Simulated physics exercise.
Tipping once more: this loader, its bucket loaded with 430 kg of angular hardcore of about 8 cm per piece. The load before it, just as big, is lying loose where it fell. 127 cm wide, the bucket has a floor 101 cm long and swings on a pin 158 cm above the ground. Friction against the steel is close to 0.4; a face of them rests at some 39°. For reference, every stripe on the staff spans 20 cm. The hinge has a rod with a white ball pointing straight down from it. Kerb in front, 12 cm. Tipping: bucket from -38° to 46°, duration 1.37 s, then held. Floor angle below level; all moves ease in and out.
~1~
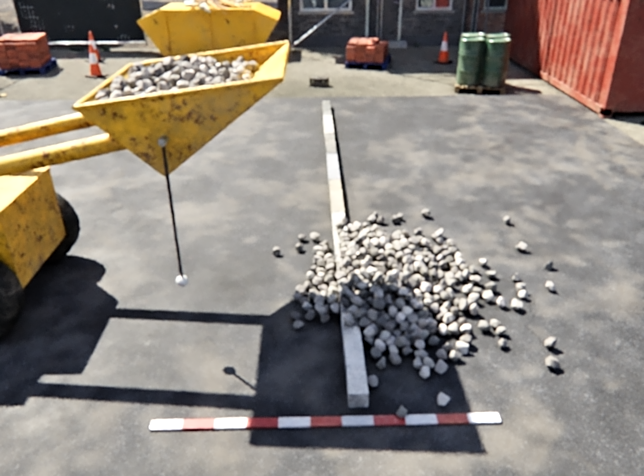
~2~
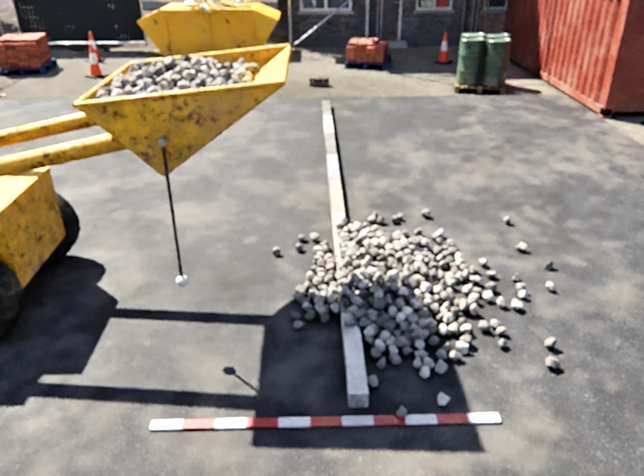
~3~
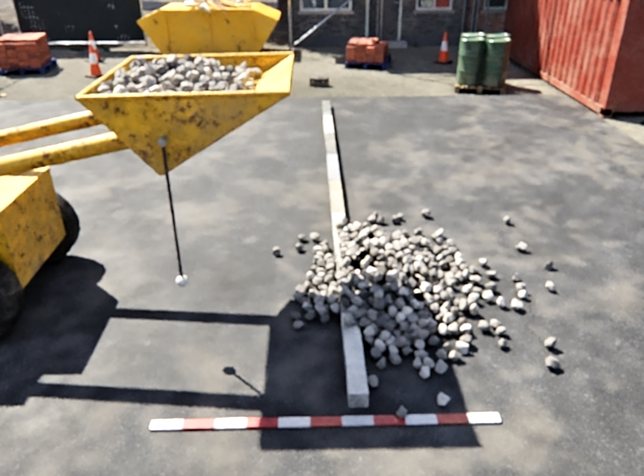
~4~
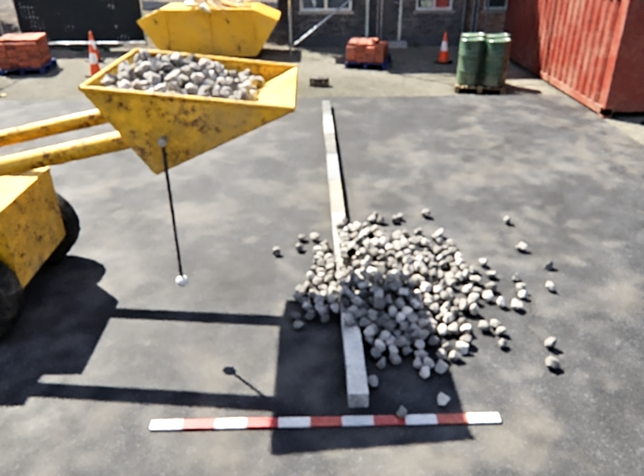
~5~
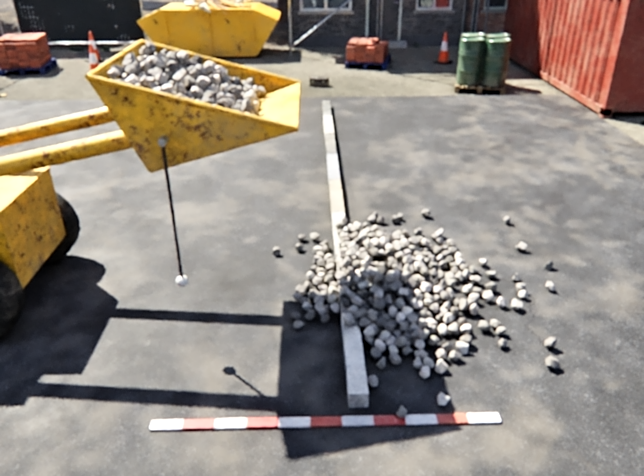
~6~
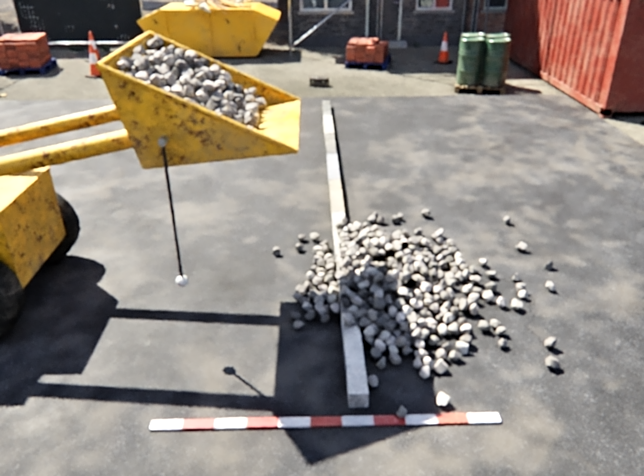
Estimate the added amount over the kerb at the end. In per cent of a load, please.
Roughly 5 per cent of a load.
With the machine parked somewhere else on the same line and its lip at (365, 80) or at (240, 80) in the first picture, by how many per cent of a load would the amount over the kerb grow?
The first would add some 65 per cent and the second some 0 per cent.
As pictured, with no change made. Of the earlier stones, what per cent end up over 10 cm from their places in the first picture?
Some 0 percent, give or take.
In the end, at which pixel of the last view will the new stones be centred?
Centre: Approx. (307, 275).
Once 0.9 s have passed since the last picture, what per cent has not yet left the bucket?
Close to 50 in a hundred.
Then, 0.4 s after the last picture the floor is at 33°; in per cent of one load, 100 in the bucket, 14 on this side of the kerb, 86 over the kerb; the foremost stones are at (529, 274).
Then, 0.9 s after the last picture the floor is at 46°; in per cent of one load, 50 in the bucket, 64 on this side of the kerb, 86 over the kerb; the foremost stones are at (529, 274).
Then, 1.2 s after the last picture the floor is at 46°; in per cent of one load, 3 in the bucket, 109 on this side of the kerb, 88 over the kerb; the foremost stones are at (529, 274).
Then, 4.0 s after the last picture the floor is at 46°; in per cent of one load, 0 in the bucket, 109 on this side of the kerb, 91 over the kerb; the foremost stones are at (529, 274). Net gain over the kerb, 5.
